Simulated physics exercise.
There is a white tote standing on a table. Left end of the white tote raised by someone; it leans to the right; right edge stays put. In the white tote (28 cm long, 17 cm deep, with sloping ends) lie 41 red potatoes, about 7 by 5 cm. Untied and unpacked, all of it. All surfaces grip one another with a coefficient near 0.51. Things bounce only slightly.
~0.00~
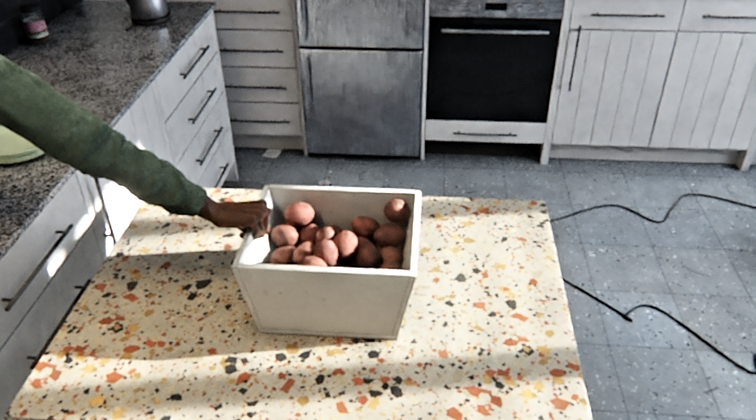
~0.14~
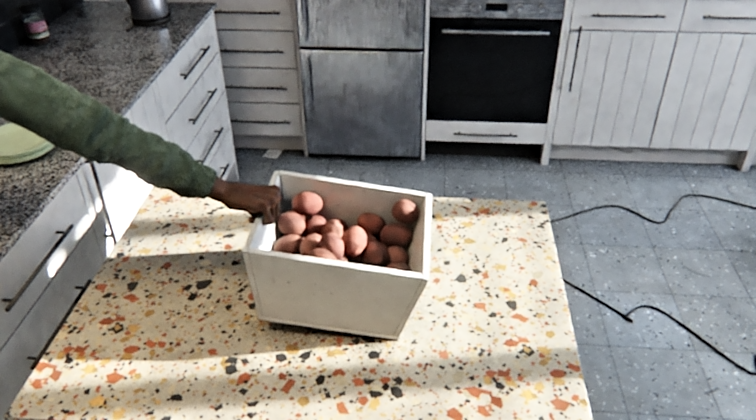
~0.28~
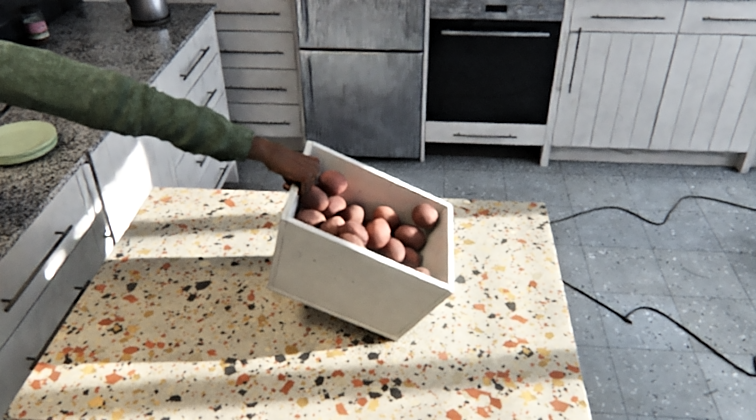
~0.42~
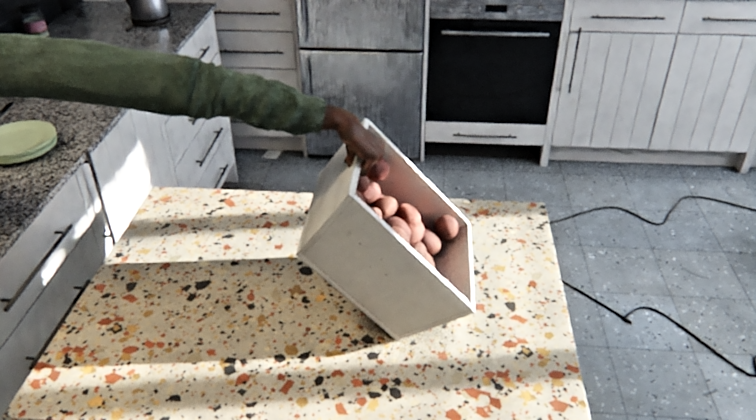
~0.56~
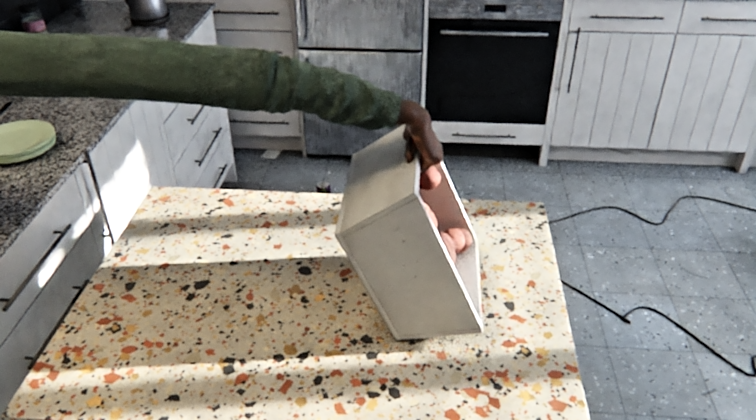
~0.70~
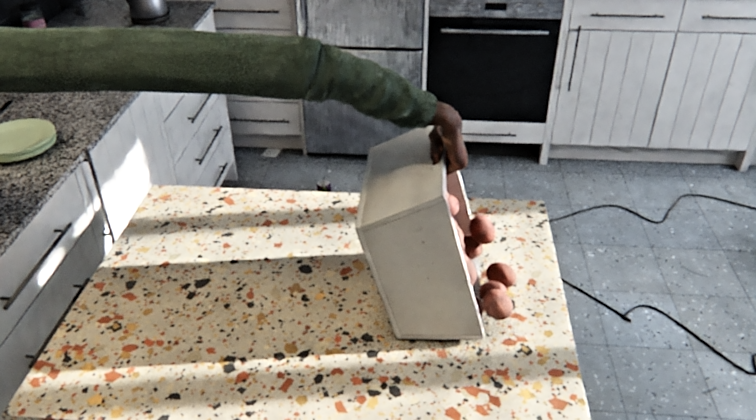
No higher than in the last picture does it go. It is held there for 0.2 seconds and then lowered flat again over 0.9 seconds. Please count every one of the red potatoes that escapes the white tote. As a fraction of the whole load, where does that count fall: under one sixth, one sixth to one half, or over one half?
It is going to drop one sixth up to half of its pieces.
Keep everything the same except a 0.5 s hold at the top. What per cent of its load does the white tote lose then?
In that case the white tote sheds 30 percent of its load.
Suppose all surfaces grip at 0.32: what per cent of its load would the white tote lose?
In that case the white tote sheds 30 per cent of its load.
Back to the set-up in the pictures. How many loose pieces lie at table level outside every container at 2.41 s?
The number is some 5.
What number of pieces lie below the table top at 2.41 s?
About 8.
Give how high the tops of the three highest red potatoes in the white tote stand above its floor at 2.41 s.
That is close to 17 centimetres.
After 0.97 s, tilt 73°; the white tote is down by 9 of 41.
After 1.31 s, tilt 42°; the white tote is down by 12 of 41.
After 1.79 s, tilt 0°; the white tote is down by 12 of 41.
Outcome (at 2.41 s), the white tote is down by 12 of 41. Asked share, 12 of 41, 29 per cent.
